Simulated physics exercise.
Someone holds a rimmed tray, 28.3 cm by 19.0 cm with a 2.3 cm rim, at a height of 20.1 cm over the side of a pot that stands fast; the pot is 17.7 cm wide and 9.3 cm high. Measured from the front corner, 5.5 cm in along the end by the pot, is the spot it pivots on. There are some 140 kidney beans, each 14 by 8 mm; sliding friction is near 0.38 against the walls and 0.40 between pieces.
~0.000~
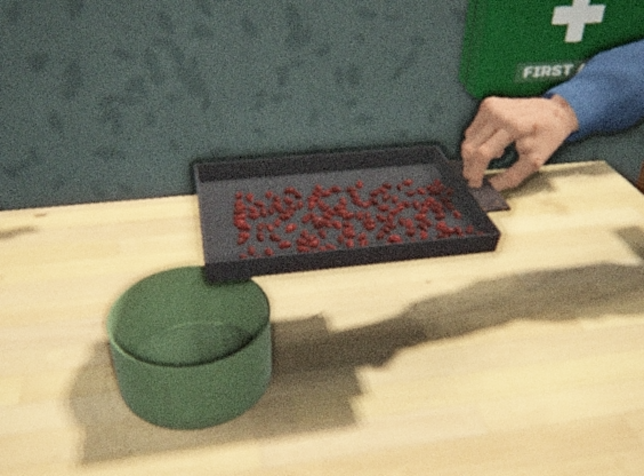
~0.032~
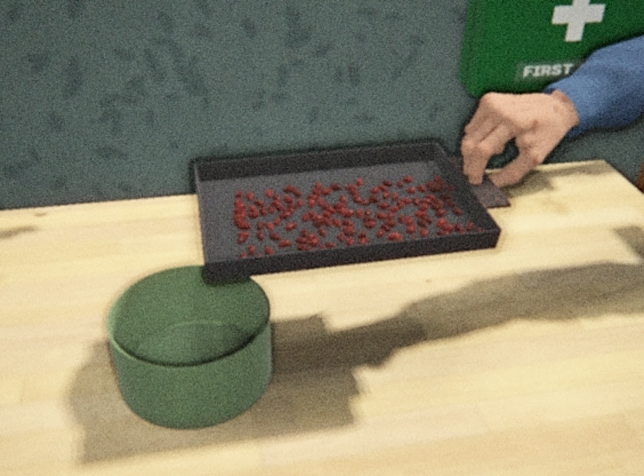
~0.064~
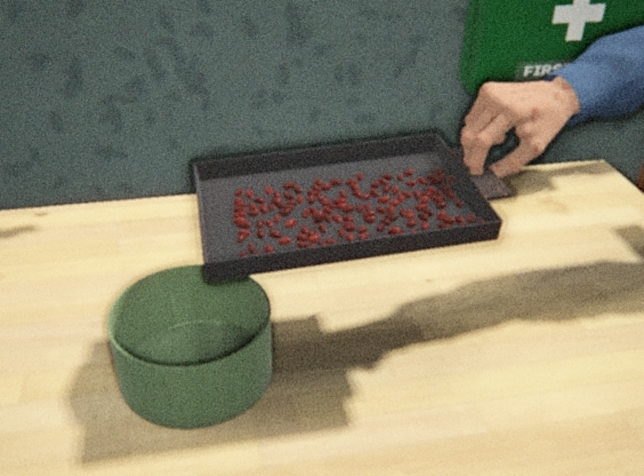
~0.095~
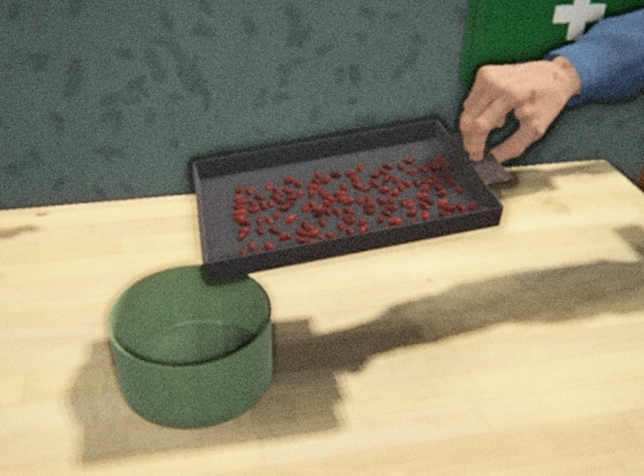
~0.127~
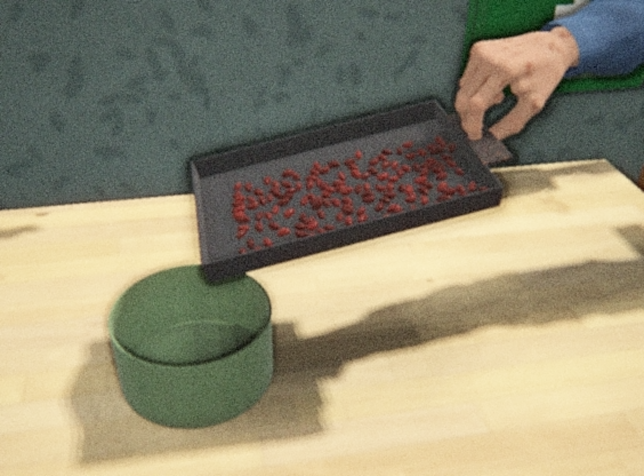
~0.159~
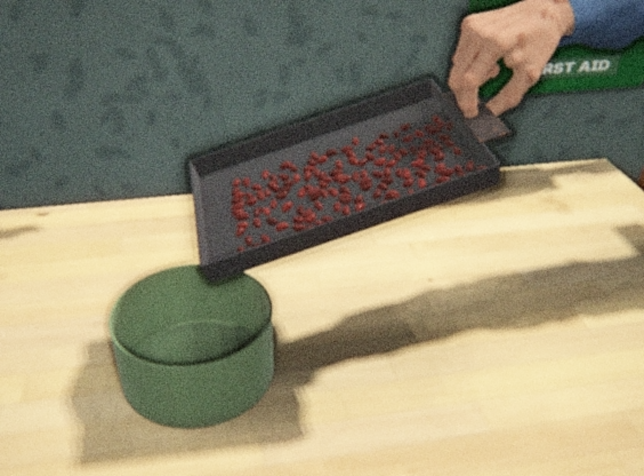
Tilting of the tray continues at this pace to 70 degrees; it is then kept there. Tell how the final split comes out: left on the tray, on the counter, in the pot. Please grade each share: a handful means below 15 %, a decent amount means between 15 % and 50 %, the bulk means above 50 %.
Tray: A decent amount, counter: A decent amount, pot: A decent amount.
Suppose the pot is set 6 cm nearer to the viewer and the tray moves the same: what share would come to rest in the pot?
I'd put it at around 35 per cent.
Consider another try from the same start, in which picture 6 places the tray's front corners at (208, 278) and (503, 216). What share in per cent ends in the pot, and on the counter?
That works out as pot 0 and counter 45.
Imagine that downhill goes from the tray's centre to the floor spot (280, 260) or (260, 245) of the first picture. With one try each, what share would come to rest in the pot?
The share comes to about 5 in a hundred, then about 10 in a hundred.
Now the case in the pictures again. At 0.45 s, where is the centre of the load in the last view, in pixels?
(225, 192), roughly.
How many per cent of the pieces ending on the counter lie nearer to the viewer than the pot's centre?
Roughly 90 percent of the spill.
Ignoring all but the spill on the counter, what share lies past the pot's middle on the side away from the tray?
I reckon around 100 per cent.
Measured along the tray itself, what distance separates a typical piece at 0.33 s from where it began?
By then it sits near 2 cm from where it began.
After 0.33 s, tilt 45 degrees; the tray holds 100 %, the pot 0 %.
After 0.45 s, tilt 64 degrees; the tray holds 100 %, the pot 0 %.
Then, at 0.69 s, tilt 70 degrees; the tray holds 35 %, the pot 25 %.
At rest (2.2 s), tray 35 %, counter 35 %, pot 30 %.
